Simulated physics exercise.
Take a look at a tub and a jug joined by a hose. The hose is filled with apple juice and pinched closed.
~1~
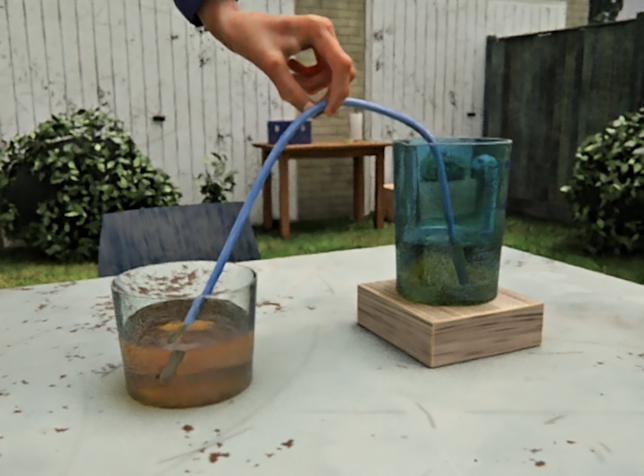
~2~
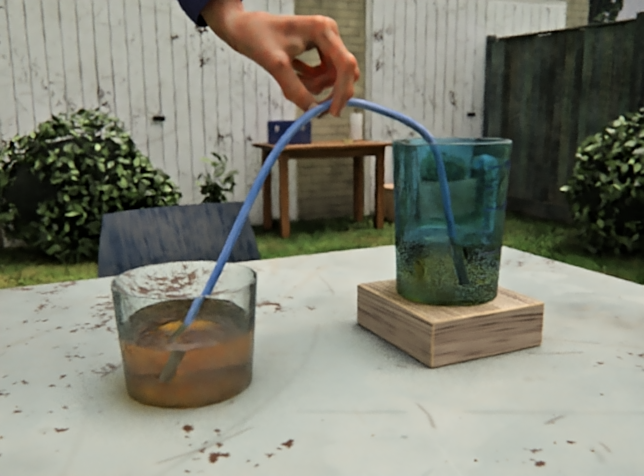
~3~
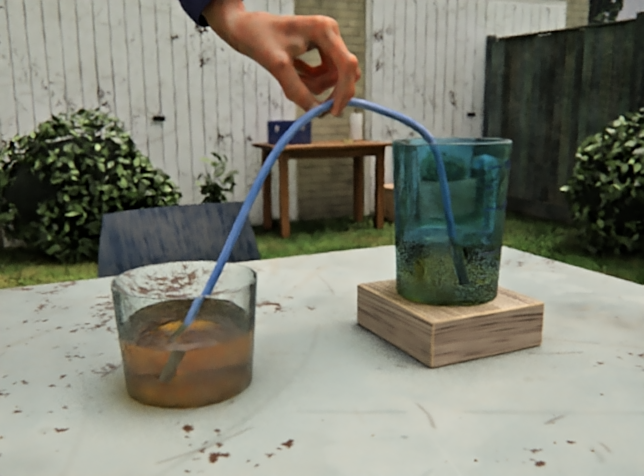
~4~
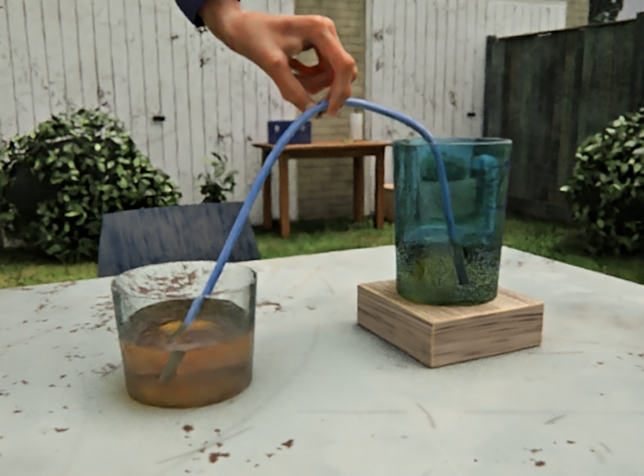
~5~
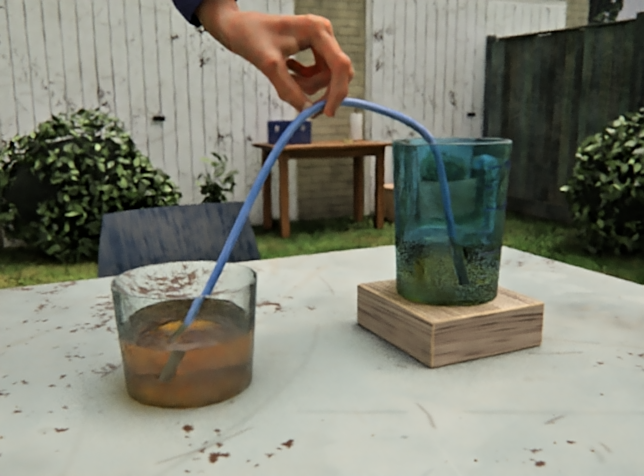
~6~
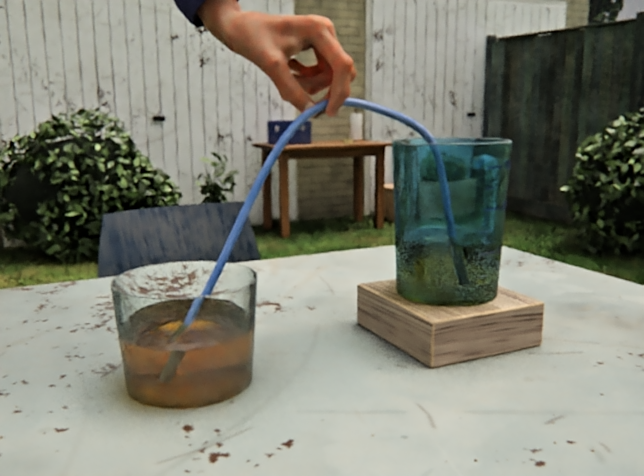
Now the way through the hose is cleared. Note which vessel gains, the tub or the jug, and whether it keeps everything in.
It flows - left side, one that fills - keeps it in.
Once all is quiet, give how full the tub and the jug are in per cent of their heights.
Near 80 in a hundred for the first, near 15 in a hundred for the second.
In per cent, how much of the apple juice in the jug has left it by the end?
I'd put it at roughly 60 per cent.
A moment on, the tub is about two thirds full; the jug is about a quarter full.
Further on, the tub is about three quarters full; the jug is about a quarter full.
When it is over, the tub is about three quarters full; the jug is nearly empty; the two surfaces are level.
